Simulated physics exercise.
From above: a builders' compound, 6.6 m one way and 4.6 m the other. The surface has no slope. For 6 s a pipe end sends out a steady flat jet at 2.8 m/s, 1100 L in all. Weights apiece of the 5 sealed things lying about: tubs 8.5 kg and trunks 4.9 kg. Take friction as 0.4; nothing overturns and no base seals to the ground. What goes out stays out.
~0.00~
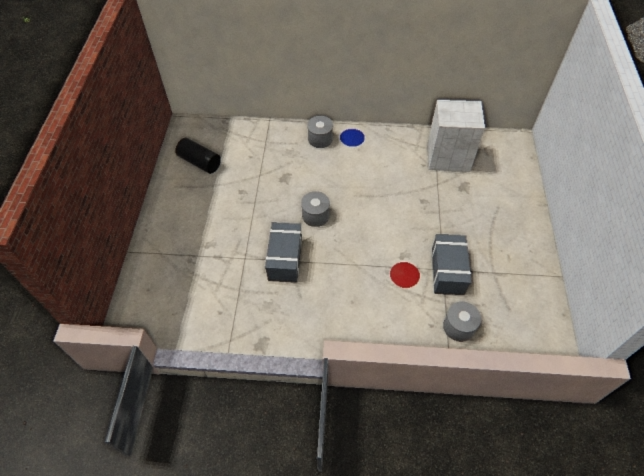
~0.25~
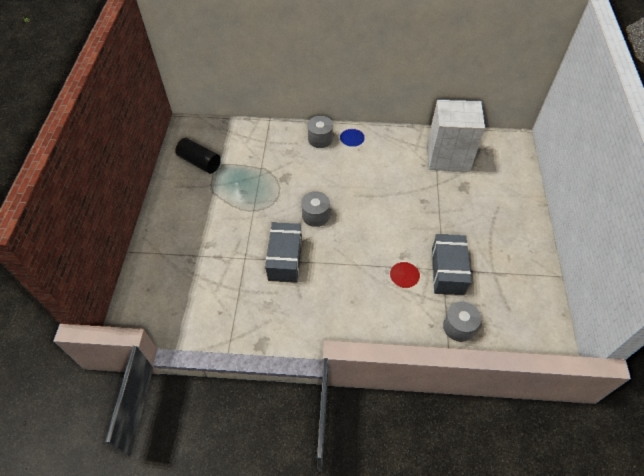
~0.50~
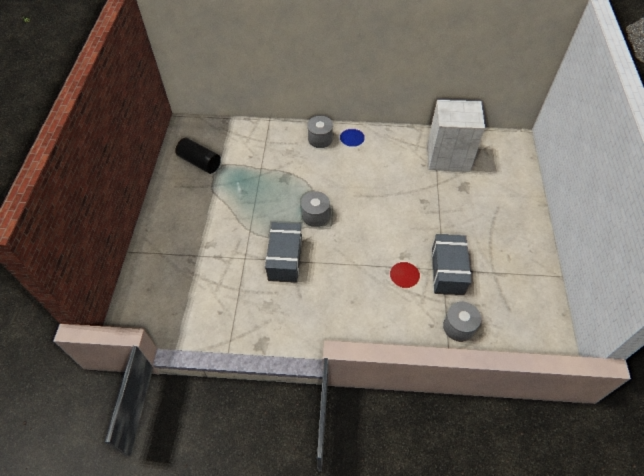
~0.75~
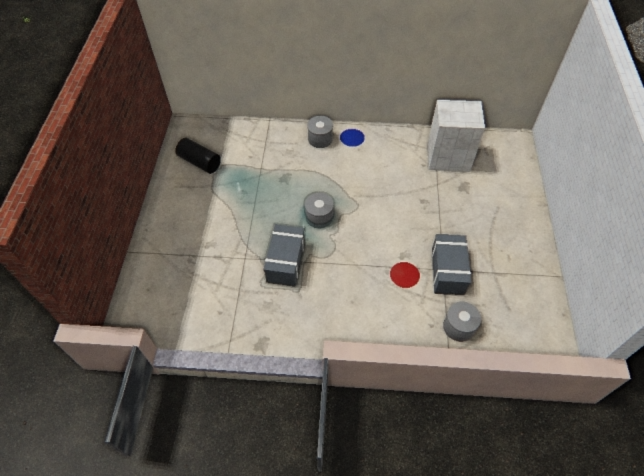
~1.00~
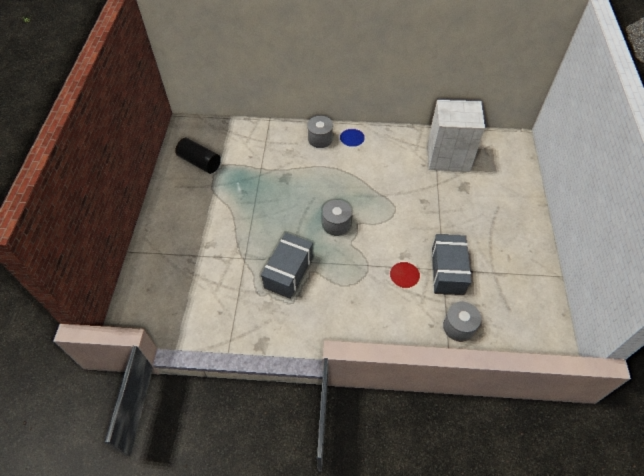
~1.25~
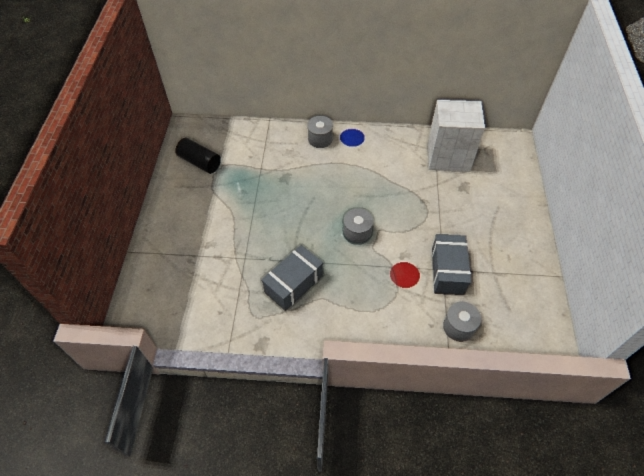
Clear water spreads from a black pipe end at the upper left across the pale floor of a walled yard, seen from above by a still camera. Grey round tubs, dark strapped trunks and a pale block stand around a blue patch and a red one. The widening pool pushes the middle tub rightward, while the nearby left trunk turns and slides slightly toward the front.
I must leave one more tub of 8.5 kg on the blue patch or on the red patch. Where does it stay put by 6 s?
The blue one is safe.
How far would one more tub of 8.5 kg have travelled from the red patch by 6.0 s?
Some 140 cm.
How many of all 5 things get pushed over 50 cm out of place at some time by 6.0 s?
That makes 4.
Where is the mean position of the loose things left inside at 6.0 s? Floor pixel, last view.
Near (443, 270).
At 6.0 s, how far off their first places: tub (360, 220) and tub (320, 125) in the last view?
In that order: 300 cm, 0 cm.
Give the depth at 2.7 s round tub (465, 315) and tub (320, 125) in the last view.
About 4 and 0 cm.
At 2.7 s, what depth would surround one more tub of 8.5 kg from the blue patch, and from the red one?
About 0 cm and 5 cm.
After 1.8 s on blue it would be 0 cm off in 0 cm of water; on red it would be 5 cm off in 5 cm of water.
After 2.7 s on blue it would be 0 cm off in 0 cm of water; on red it would be 75 cm off in 5 cm of water.
After 4.2 s on blue it would be 0 cm off in 0 cm of water; on red it would be 173 cm off in 7 cm of water.
After 6.0 s on blue it would be 0 cm off in 1 cm of water; on red it would be 137 cm off in 13 cm of water.
